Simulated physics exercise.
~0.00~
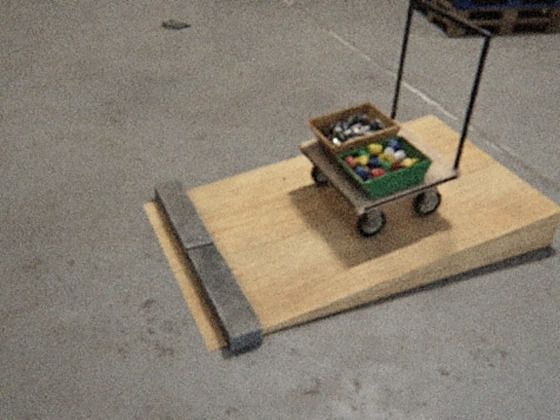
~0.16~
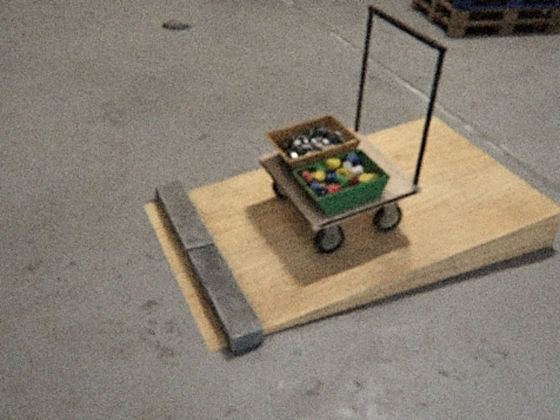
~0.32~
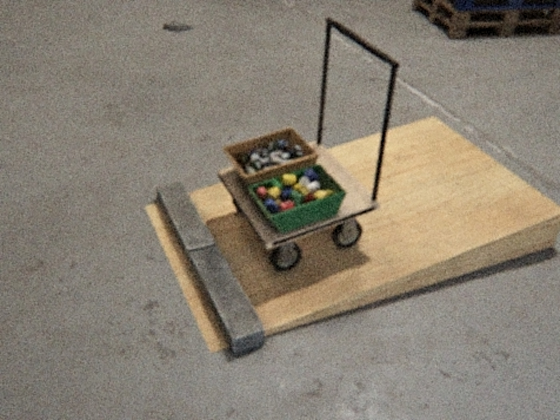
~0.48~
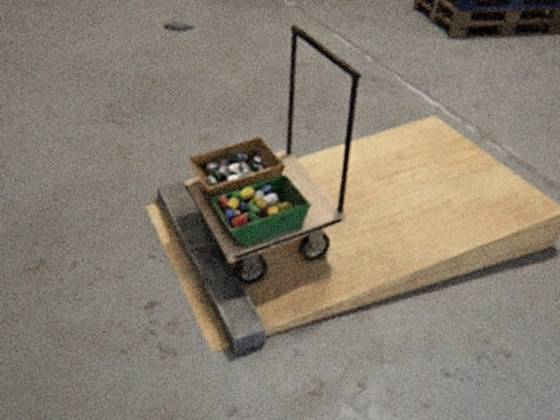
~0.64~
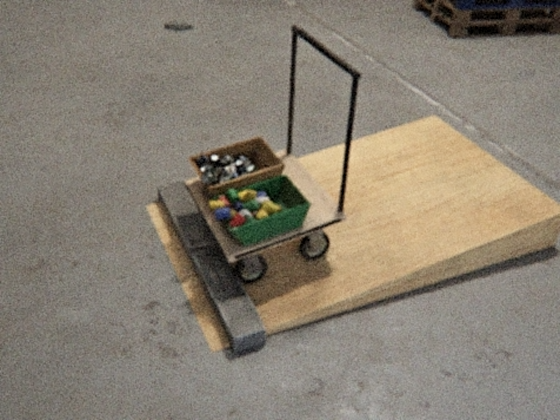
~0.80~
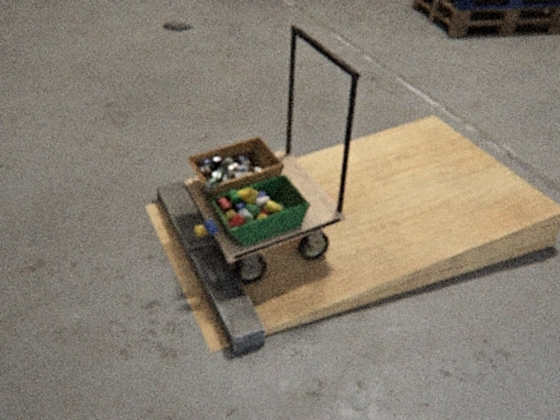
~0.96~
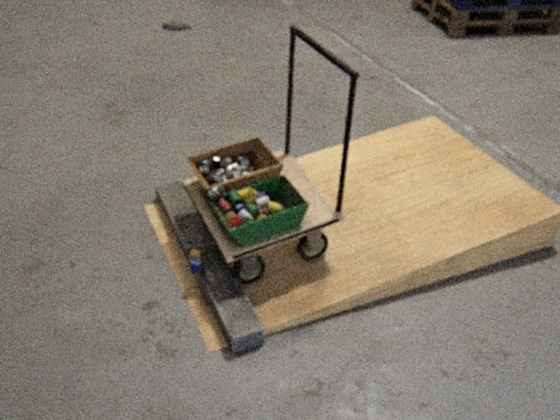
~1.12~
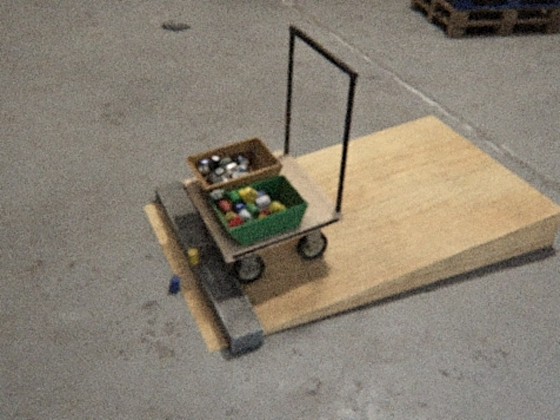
On a concrete floor, a goods trolley with a tall black handle stands on a shallow wooden ramp, carrying a green tote of colourful little containers beside a wooden tote of small metallic ones. It rolls steadily down to the left, both totes staying in place on its deck. At the grey kerb near the foot of the ramp it stops short without tipping, and the contents shift forward. A couple of small pieces spill over the front and drop onto the kerb. One, blue, carries on to the floor beyond, while a yellow one stays by the kerb, most of the load still aboard.
